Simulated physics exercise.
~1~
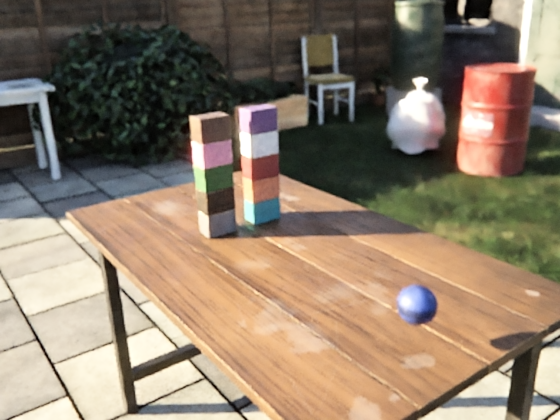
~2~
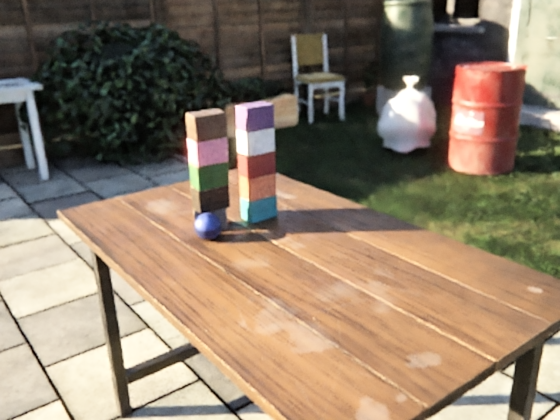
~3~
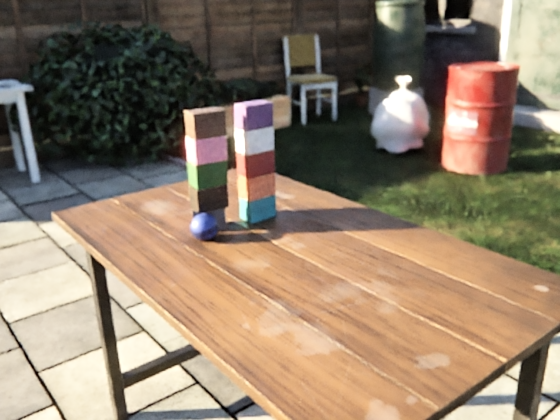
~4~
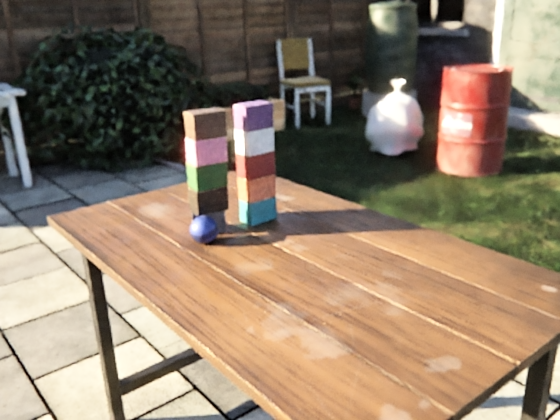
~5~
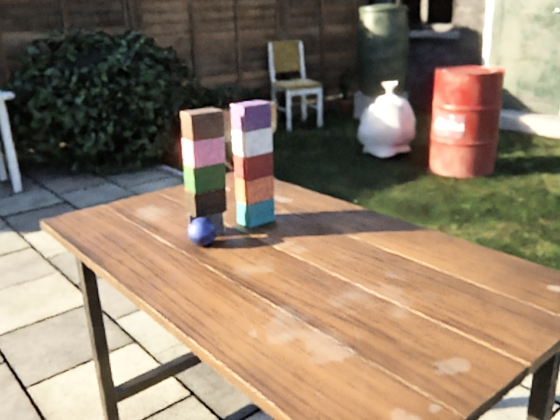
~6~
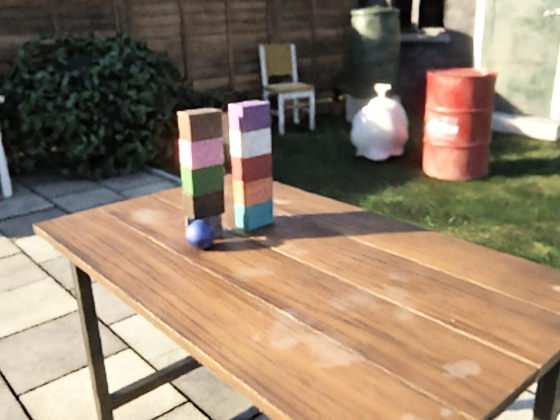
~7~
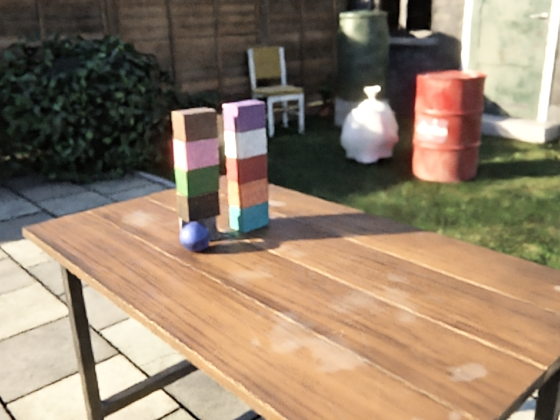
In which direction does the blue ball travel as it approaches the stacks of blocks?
The blue ball travels to the left, ending up beside the base of the stack with the brown block on top.
